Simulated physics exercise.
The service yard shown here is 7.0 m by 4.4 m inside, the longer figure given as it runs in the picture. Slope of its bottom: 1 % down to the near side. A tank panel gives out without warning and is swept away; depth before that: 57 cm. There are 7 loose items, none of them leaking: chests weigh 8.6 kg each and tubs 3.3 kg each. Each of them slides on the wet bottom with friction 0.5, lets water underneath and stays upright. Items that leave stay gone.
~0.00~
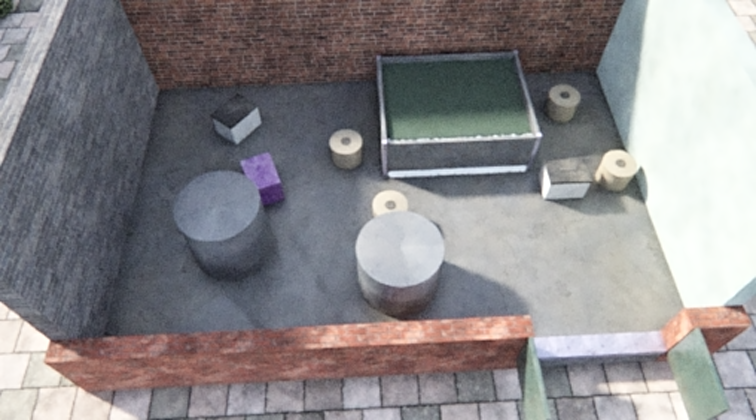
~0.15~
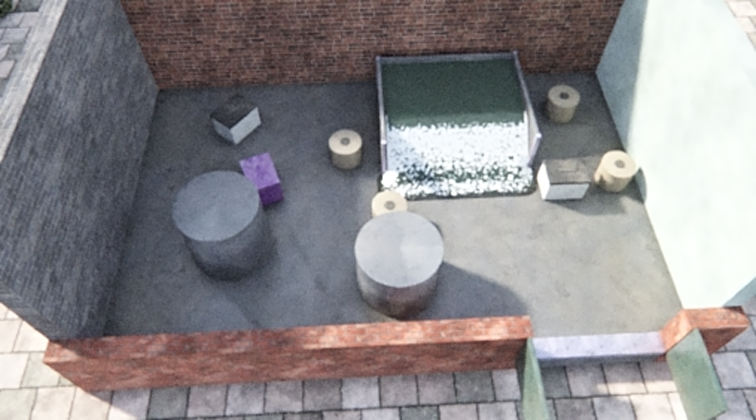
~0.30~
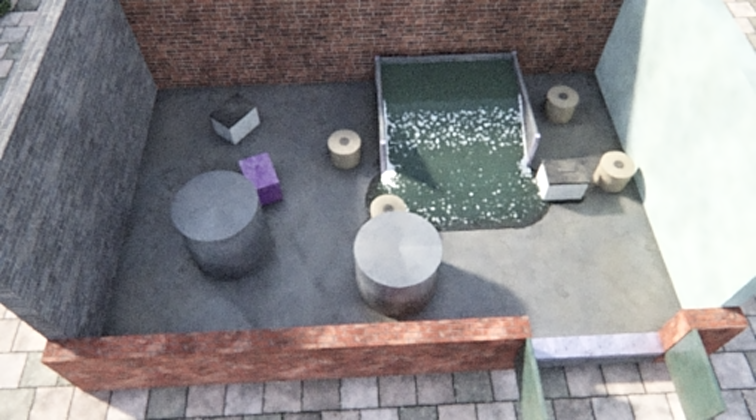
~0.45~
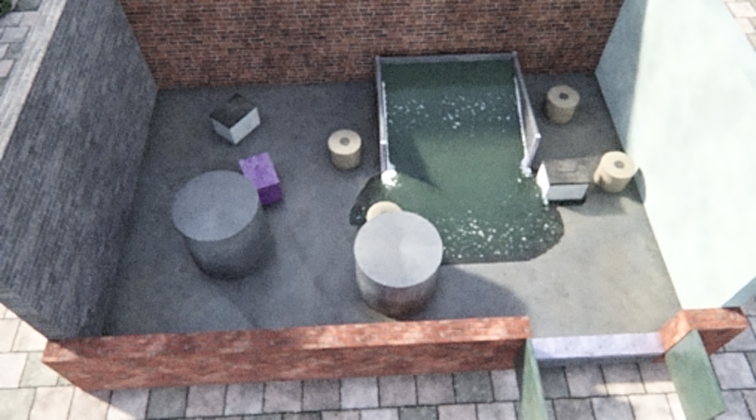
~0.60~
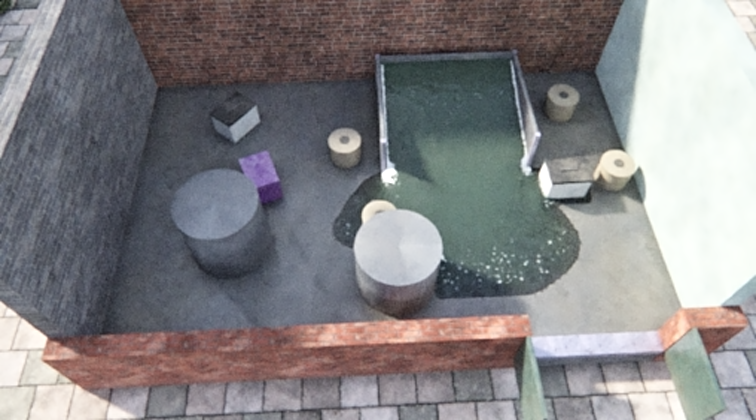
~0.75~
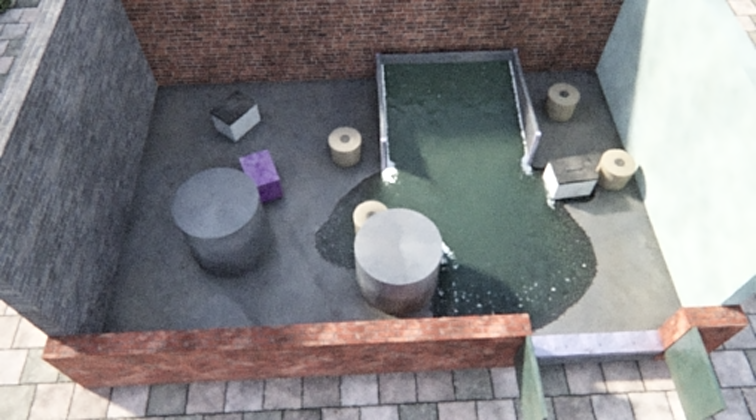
In the video, the front panel of a tank in a walled yard gives way and dark green water spreads across the floor, nudging a tan cylinder left, then a white box slightly right, while a purple box stays still.
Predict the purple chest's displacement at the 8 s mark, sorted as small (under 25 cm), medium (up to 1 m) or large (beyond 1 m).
The displacement is medium.
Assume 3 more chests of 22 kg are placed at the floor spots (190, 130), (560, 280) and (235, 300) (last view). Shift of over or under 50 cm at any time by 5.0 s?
So that's within the threshold, beyond the threshold and beyond the threshold, in that sequence.
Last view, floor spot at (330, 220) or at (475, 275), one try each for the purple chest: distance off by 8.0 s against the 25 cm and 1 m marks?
Spot one - it is swept away; spot two - it creeps some distance.
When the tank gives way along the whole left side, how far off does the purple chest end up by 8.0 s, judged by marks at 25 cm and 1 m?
Had it gone that way, the purple chest would be borne far.
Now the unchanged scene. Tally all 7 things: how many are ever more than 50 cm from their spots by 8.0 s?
Count: 2.
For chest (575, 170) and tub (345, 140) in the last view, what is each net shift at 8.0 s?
Respectively: 30 cm / 0 cm.
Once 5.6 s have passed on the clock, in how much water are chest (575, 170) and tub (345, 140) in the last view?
First roughly 3 cm, second roughly 1 cm.
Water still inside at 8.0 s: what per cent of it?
Somewhere near 54 percent, give or take.
After 1.6 s the purple chest is near (259, 168), 0.0 m from its start, aground; 0 of 7 are out; 1 afloat.
After 3.6 s the purple chest is near (255, 142), 0.5 m from its start, aground; 0 of 7 are out; 1 afloat.
After 5.6 s the purple chest is near (255, 142), 0.5 m from its start, aground; 0 of 7 are out; 1 afloat.
After 8.0 s the purple chest is near (257, 141), 0.5 m from its start, aground; 0 of 7 are out; 2 afloat.
